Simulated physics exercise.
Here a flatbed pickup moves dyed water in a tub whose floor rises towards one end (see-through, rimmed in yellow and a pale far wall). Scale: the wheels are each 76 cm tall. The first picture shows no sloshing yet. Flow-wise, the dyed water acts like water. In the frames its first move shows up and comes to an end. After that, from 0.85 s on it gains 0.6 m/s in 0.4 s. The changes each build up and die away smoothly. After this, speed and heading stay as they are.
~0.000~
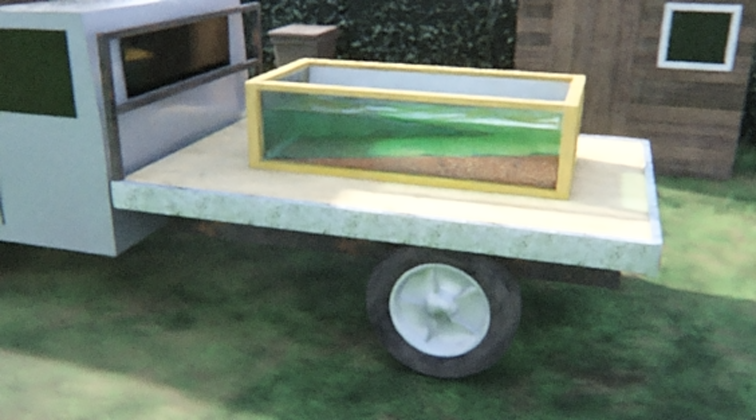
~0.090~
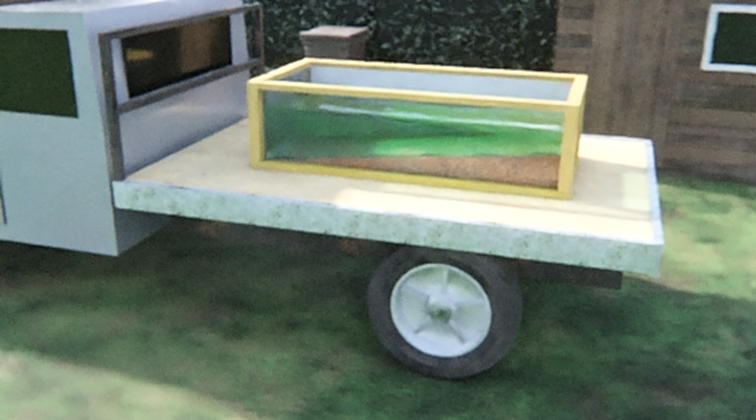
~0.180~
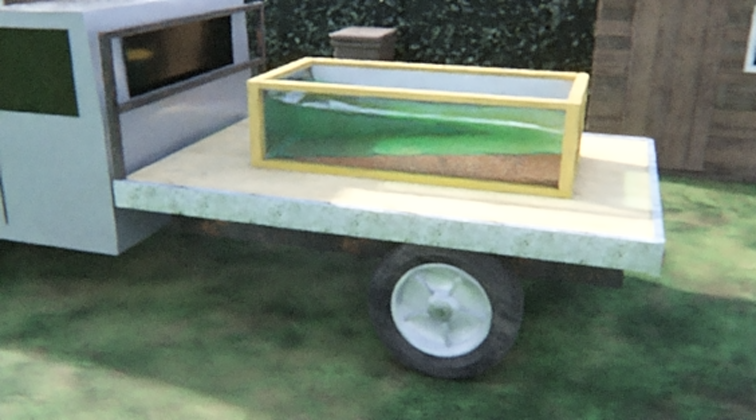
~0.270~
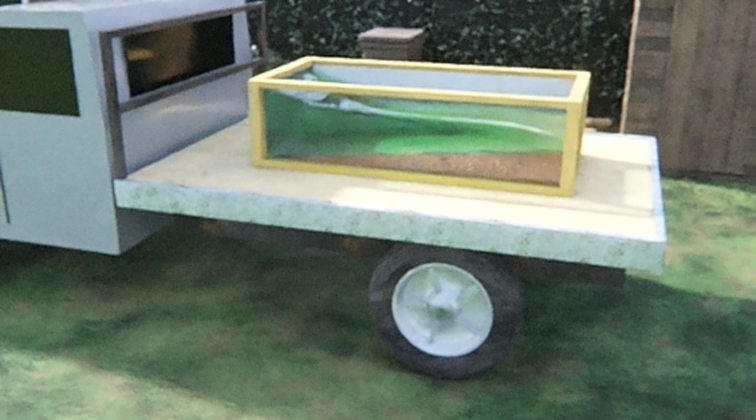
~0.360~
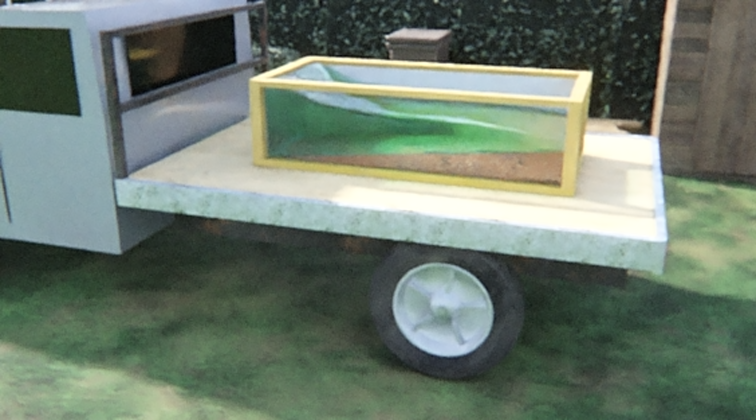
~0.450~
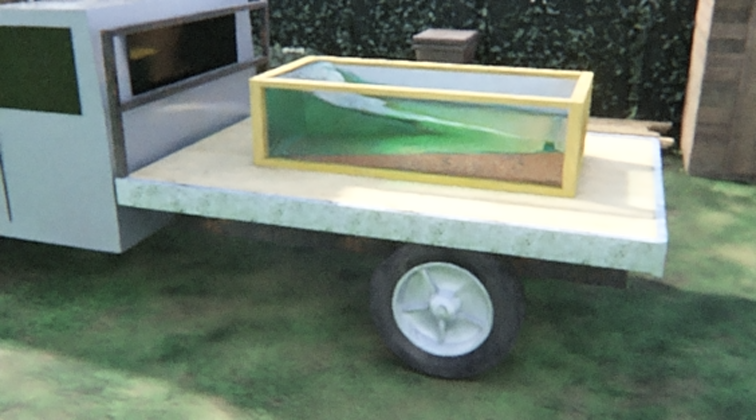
Flatbed pickup rolling left past a hedge and wooden shed, as green water in its yellow-rimmed clear tub heaps towards the cab.
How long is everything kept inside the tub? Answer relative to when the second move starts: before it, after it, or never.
After it.
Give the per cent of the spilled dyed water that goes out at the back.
80%.
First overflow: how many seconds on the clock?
That happens at some 1.9 s.
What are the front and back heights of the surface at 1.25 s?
At the front 24 cm, at the back 30 cm.
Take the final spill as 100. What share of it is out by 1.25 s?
Some 0 percent has come out by that time.
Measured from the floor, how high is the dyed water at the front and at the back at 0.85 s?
Roughly 36 cm in front and 20 cm behind.
After 0.85 s it stands 20 cm high behind and 37 cm in front; all of it is still inside.
After 1.25 s it stands 29 cm high behind and 23 cm in front; all of it is still inside.
After 1.75 s it stands 50 cm high behind and 19 cm in front; all of it is still inside.
After 4.24 s 8 per cent has gone over the back; the first of it left at about 1.85 s, and the second move began at 0.85 s.
